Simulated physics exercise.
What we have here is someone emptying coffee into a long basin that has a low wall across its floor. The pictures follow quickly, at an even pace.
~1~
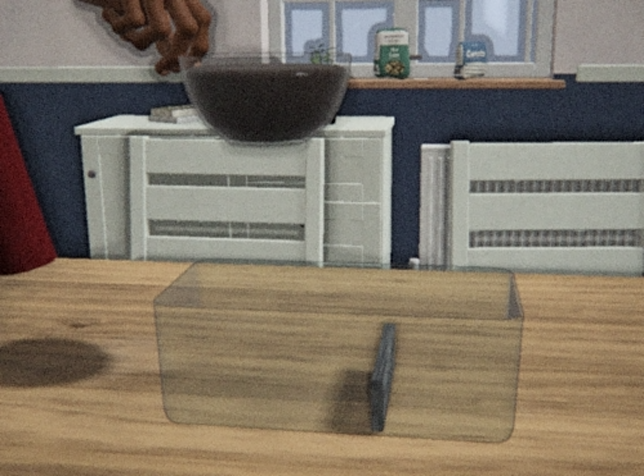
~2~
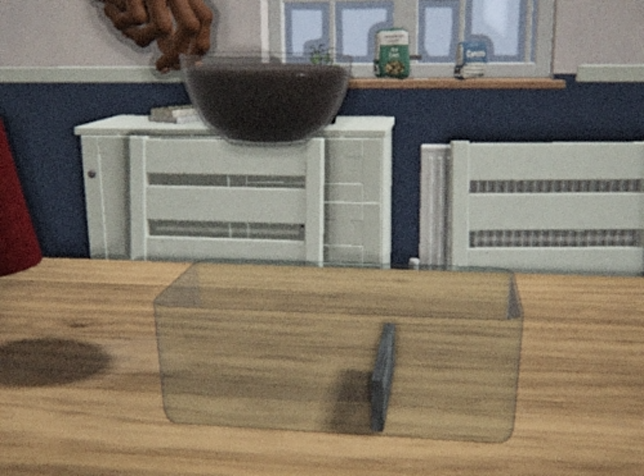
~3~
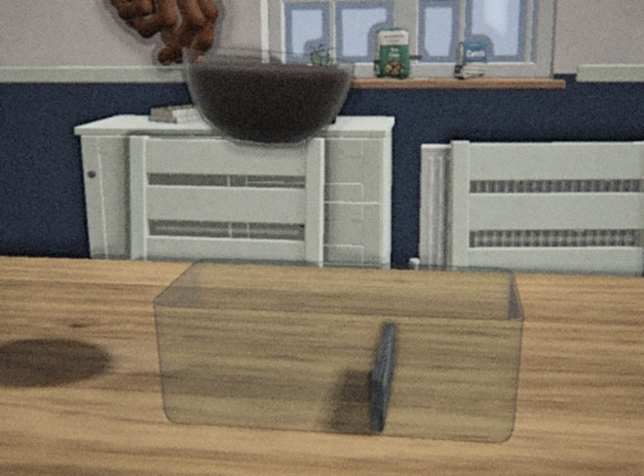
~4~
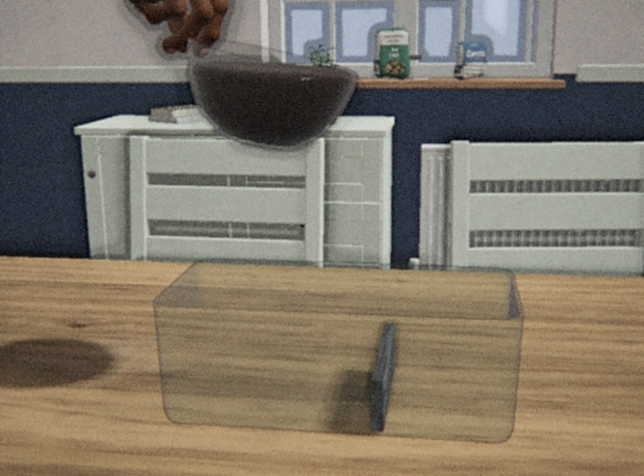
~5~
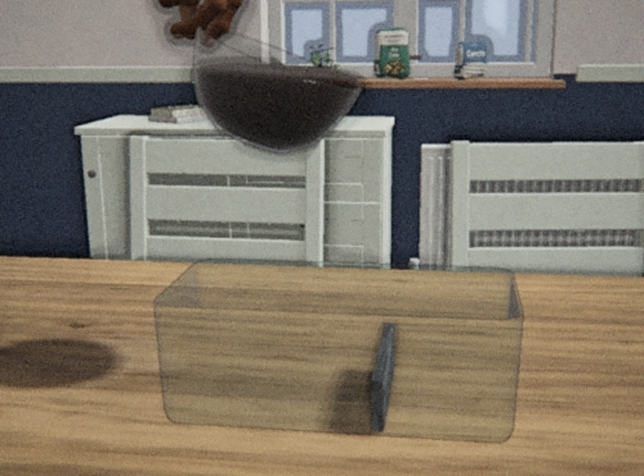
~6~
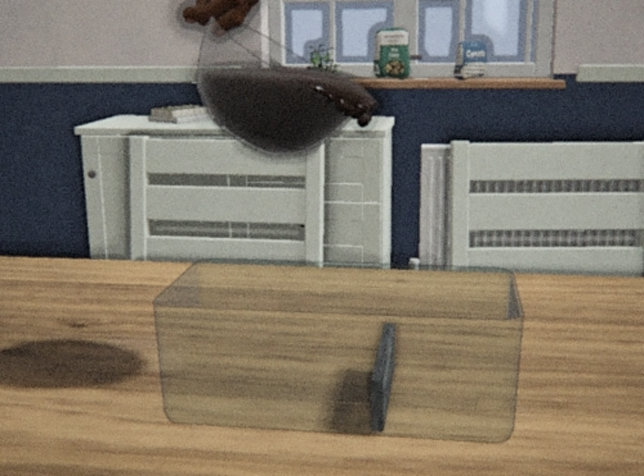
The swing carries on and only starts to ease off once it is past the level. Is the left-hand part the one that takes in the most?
No: The bigger share just pools up in the right section, I think.
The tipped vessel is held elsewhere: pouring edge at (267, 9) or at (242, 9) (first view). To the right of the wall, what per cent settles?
First try: About 20 %; second try: About 5 %.
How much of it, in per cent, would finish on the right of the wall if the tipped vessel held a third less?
Near 65 in a hundred.
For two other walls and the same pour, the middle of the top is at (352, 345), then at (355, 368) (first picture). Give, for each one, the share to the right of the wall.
Note: Roughly 85 % in case one, 70 % in case two.
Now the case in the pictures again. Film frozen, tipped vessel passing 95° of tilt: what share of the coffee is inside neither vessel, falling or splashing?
Near 45 %.
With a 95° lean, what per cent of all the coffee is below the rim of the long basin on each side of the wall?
0 % left, 40 % right.
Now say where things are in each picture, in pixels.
Tilt 0°; pouring edge (350, 57); surface from (190, 68) to (347, 68); the long basin's rim runs from (177, 282) to (517, 294); the wall's top is at (384, 351), in the first frame.
Tilt 1°; pouring edge (351, 59); surface from (191, 67) to (347, 70), in the second frame.
Tilt 6°; pouring edge (353, 66); surface from (194, 65) to (349, 73), in the third frame.
Tilt 13°; pouring edge (356, 77); surface from (197, 65) to (353, 75), in the fourth frame.
Tilt 22°; pouring edge (358, 92); surface from (202, 67) to (357, 85); 2 per cent is over the edge, in the fifth frame.
Tilt 33°; pouring edge (357, 110); surface from (206, 73) to (348, 95); 9 per cent is over the edge, in the sixth frame.
A moment on, the tilt is 95° and 14 per cent is still to pour, 1 is left of the wall and 41 right of it.
Next, the tilt is 113° and 0 per cent is still to pour, 21 is left of the wall and 71 right of it.
Then the tilt is 113° and 0 per cent is still to pour, 26 is left of the wall and 71 right of it.
Later the tilt is 113° and 0 per cent is still to pour, 27 is left of the wall and 71 right of it.
In the end 27 per cent lies left of the wall, 71 right of it and 2 outside.
